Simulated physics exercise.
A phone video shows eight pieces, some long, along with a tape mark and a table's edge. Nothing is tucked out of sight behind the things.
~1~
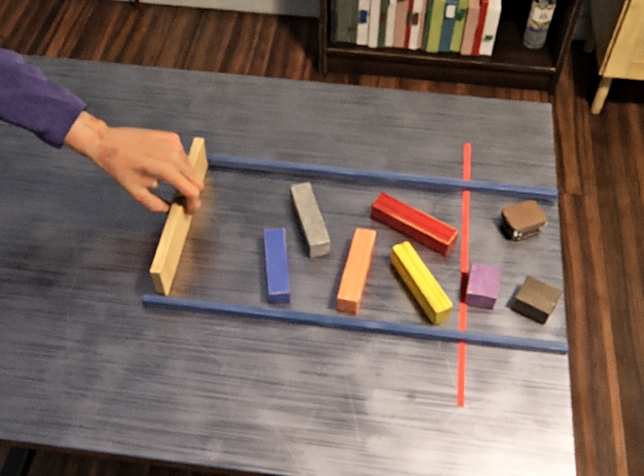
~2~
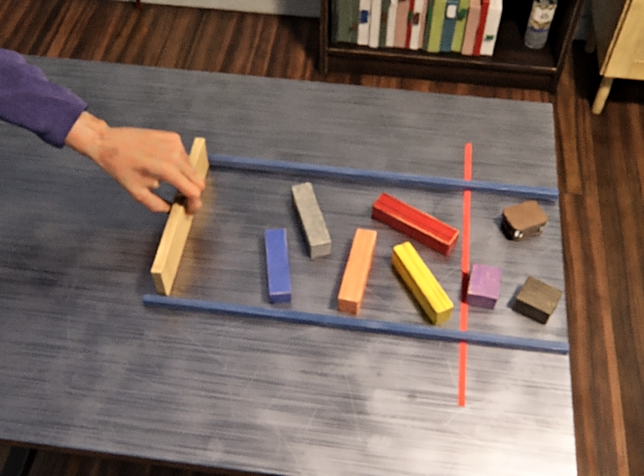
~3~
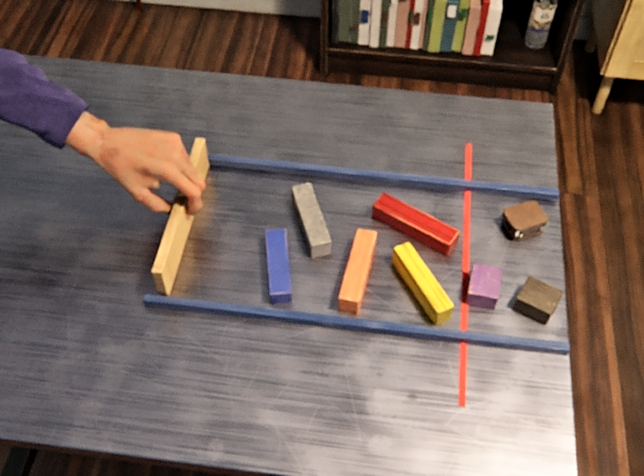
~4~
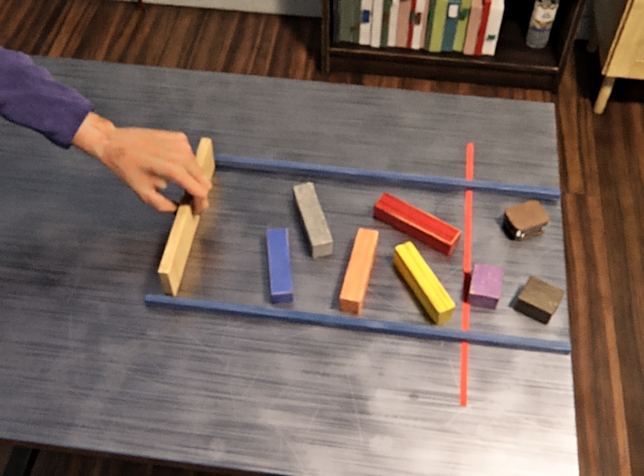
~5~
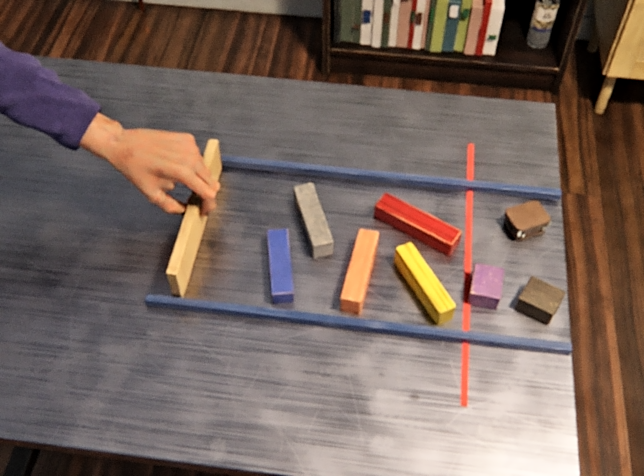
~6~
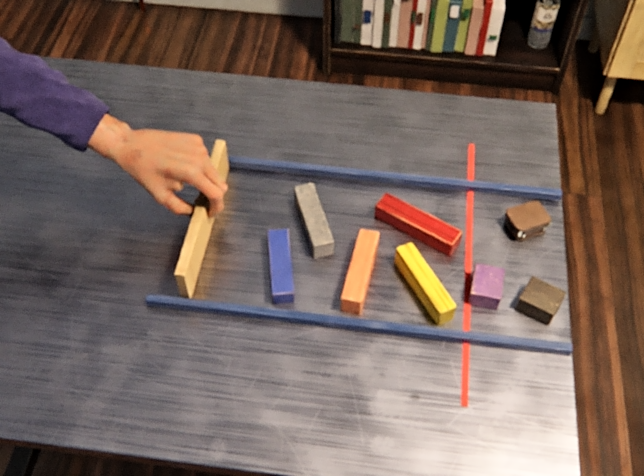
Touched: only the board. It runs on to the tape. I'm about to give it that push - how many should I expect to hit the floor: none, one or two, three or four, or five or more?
Expect one or two.
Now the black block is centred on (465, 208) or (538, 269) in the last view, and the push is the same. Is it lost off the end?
Taking the places in order, the piece stays up and ends up below.
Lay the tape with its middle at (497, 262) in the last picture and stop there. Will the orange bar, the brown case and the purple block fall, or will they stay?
As for the orange bar, it keeps its place; the brown case ends up falling; the purple block ends up falling.
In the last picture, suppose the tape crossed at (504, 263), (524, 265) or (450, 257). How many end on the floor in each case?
3, 6, 0.
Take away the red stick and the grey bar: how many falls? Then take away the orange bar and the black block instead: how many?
Fallen: 1, and 0 in the other try.
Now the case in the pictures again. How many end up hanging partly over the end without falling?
That'd be 2.
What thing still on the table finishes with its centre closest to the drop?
Answer - the purple block.
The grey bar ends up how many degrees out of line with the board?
About 15°.
Soon after, none off yet; black block at rest near (541, 301); brown case at rest near (527, 222); purple block at rest near (486, 287).
In the end, the number that fall off is one or two; gone, black block.
